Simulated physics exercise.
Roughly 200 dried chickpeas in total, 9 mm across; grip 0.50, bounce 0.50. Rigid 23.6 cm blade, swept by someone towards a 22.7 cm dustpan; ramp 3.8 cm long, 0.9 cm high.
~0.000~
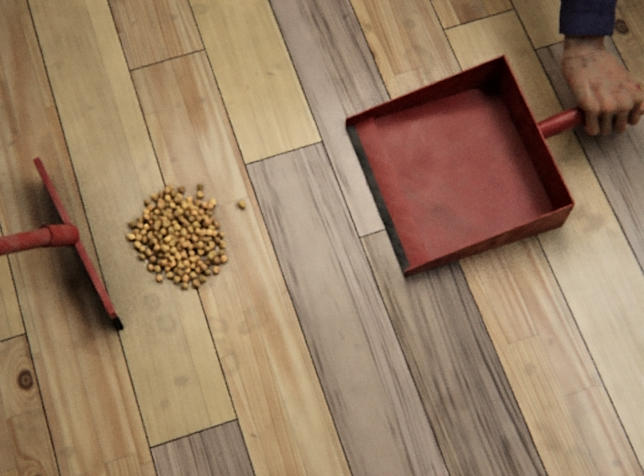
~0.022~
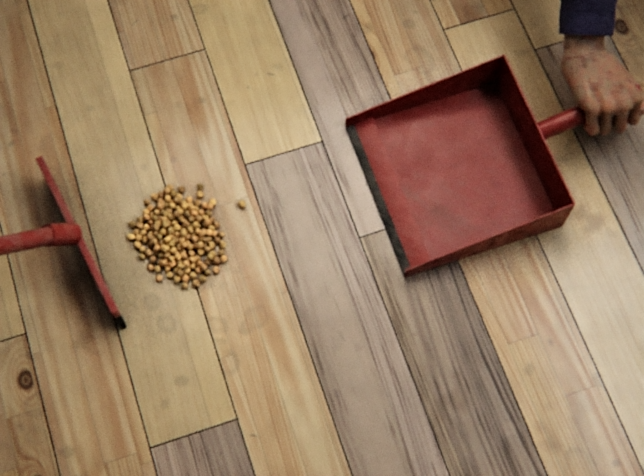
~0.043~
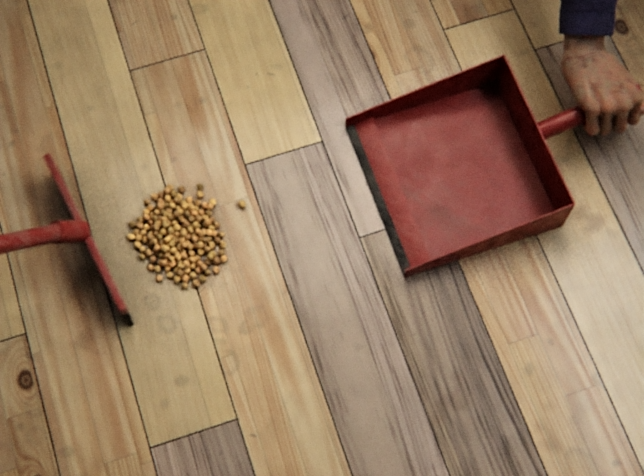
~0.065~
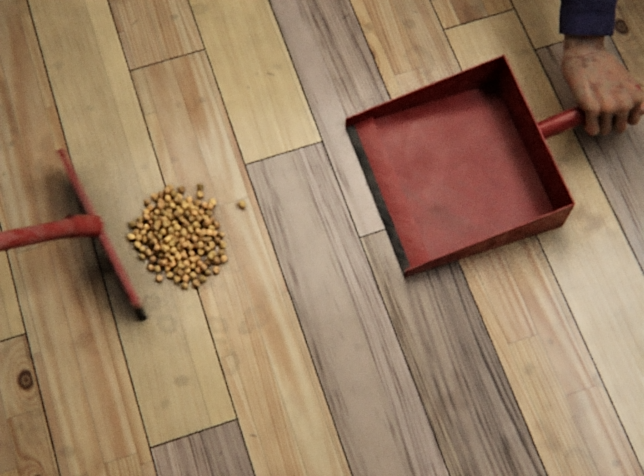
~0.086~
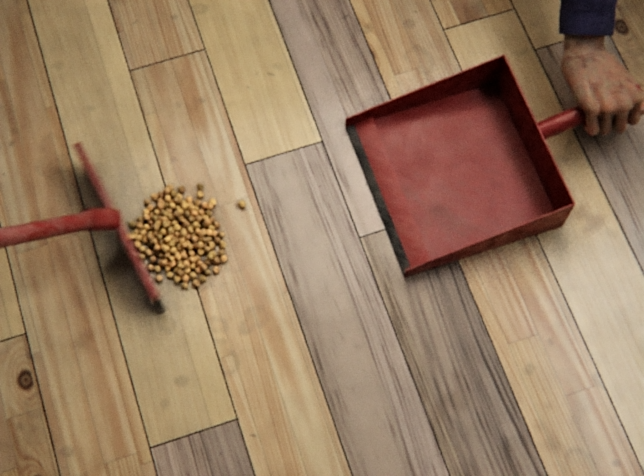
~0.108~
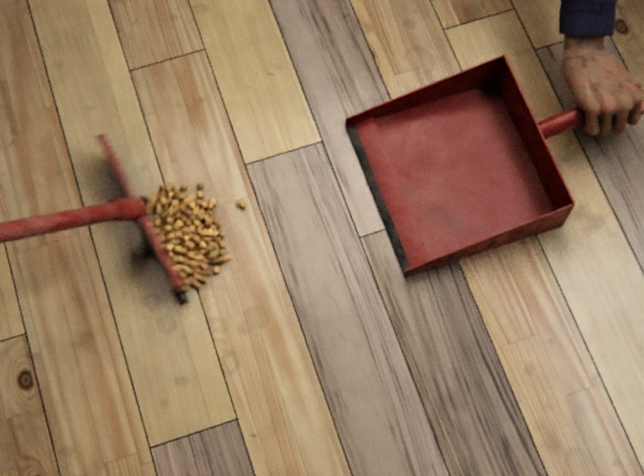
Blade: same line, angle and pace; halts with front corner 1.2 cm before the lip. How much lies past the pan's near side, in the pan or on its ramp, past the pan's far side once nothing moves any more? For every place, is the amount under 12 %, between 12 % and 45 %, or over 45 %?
One by one: Past the pan's near side: A tiny fraction, in the pan or on its ramp: A large fraction, past the pan's far side: A moderate fraction.
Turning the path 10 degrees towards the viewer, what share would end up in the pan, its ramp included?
My guess is some 50 percent.
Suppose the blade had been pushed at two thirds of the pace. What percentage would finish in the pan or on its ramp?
It would be around 40 per cent.
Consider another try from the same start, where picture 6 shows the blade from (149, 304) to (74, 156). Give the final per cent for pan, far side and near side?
Pan 40 % / far 15 % / near 0 %.
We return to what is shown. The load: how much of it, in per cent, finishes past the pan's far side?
Something like 30 percent.
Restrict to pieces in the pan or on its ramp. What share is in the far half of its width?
Around 70 in a hundred.
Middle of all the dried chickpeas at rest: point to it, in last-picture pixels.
Close to pixel (470, 117).
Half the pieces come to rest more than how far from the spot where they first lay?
Near 42 cm.
After 0.21 s, middle of the blade 14 cm from the lip; 0 % over the lip, far side 20 %, near side 0 %.
After 0.28 s, middle of the blade 6 cm from the lip; 0 % over the lip, far side 25 %, near side 5 %.
Then, at 0.49 s, middle of the blade 3 cm from the lip; 55 % over the lip, far side 30 %, near side 5 %.
At rest (1.4 s), near side 5 %, pan 50 %, far side 30 %, in front of the lip or behind the blade 20 %.
